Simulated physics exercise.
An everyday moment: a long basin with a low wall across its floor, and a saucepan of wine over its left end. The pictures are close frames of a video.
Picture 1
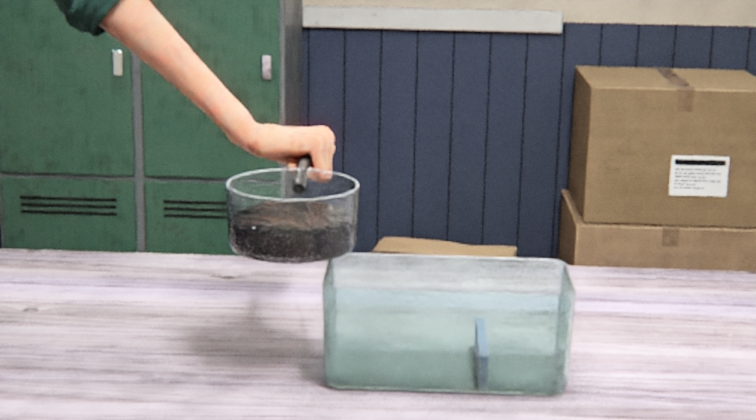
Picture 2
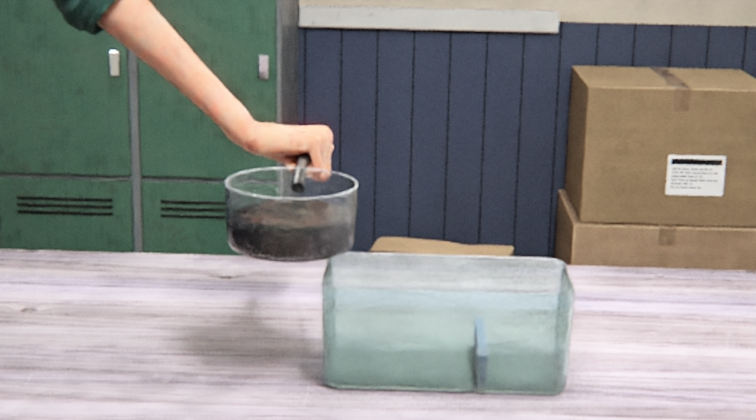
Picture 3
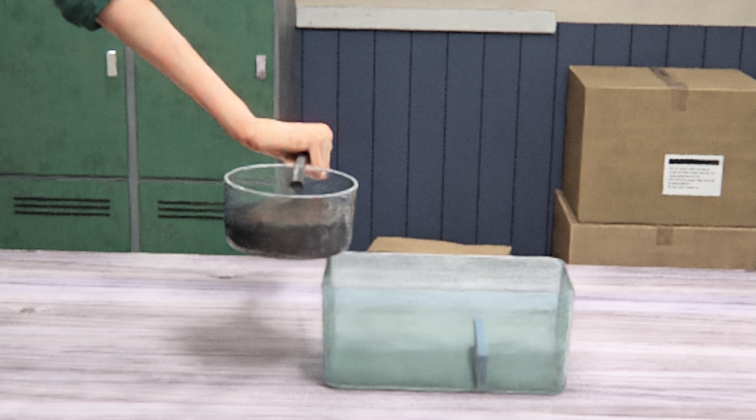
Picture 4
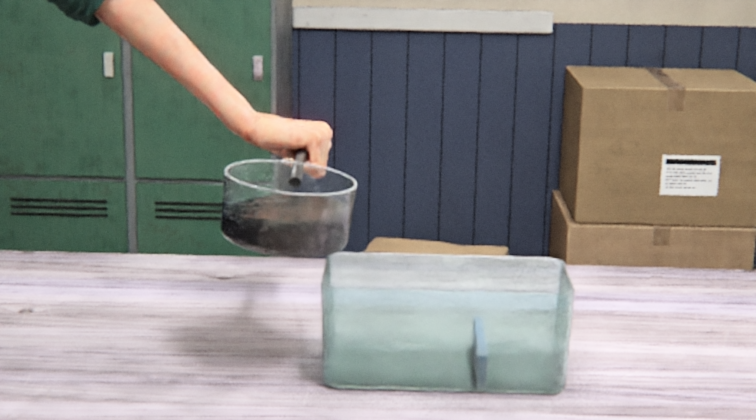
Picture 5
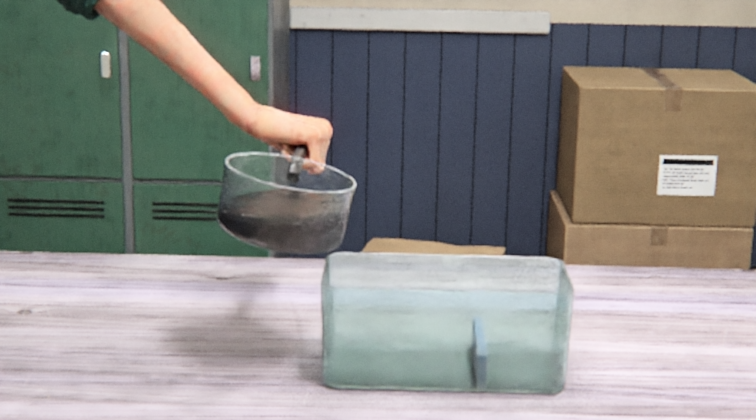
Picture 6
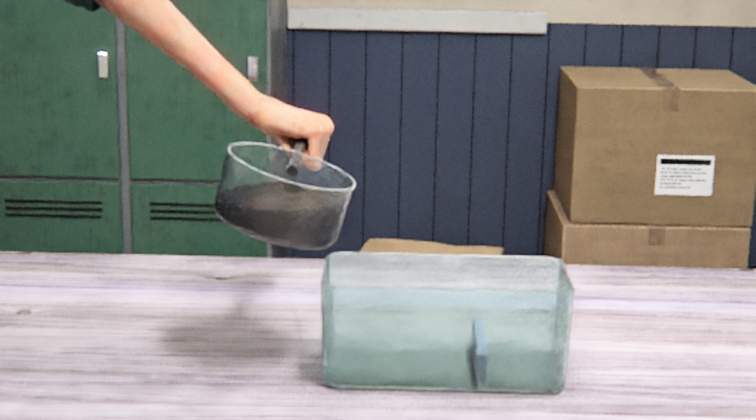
A hand gradually tilting a glass saucepan of dark liquid rightward above the left end of a long clear basin.
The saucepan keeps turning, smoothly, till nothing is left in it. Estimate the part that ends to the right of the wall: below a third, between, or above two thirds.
In the end not even a third is right of the wall.
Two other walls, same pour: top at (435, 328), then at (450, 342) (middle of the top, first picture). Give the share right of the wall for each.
Near 60 % and 40 %.
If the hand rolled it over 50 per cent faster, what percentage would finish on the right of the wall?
Some 15 per cent.
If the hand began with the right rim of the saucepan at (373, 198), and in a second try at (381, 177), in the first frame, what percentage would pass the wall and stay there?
Near 15 % and 25 %.
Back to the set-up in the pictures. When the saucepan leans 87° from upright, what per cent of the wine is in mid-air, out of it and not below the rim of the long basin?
Near 35 %.
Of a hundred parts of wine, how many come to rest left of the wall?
Roughly 90 in a hundred.
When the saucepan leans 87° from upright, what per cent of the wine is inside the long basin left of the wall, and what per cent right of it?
Some 0 per cent left and 0 right.
A moment on, the saucepan is tipped on its side and 62 per cent is still to pour, 1 is left of the wall and 0 right of it.
Next, the saucepan is tipped right over and 4 per cent is still to pour, 77 is left of the wall and 2 right of it.
Then the saucepan is tipped right over and 0 per cent is still to pour, 90 is left of the wall and 5 right of it.
Later the saucepan is tipped right over and 0 per cent is still to pour, 89 is left of the wall and 7 right of it.
In the end 89 per cent lies left of the wall, 7 right of it and 4 outside.
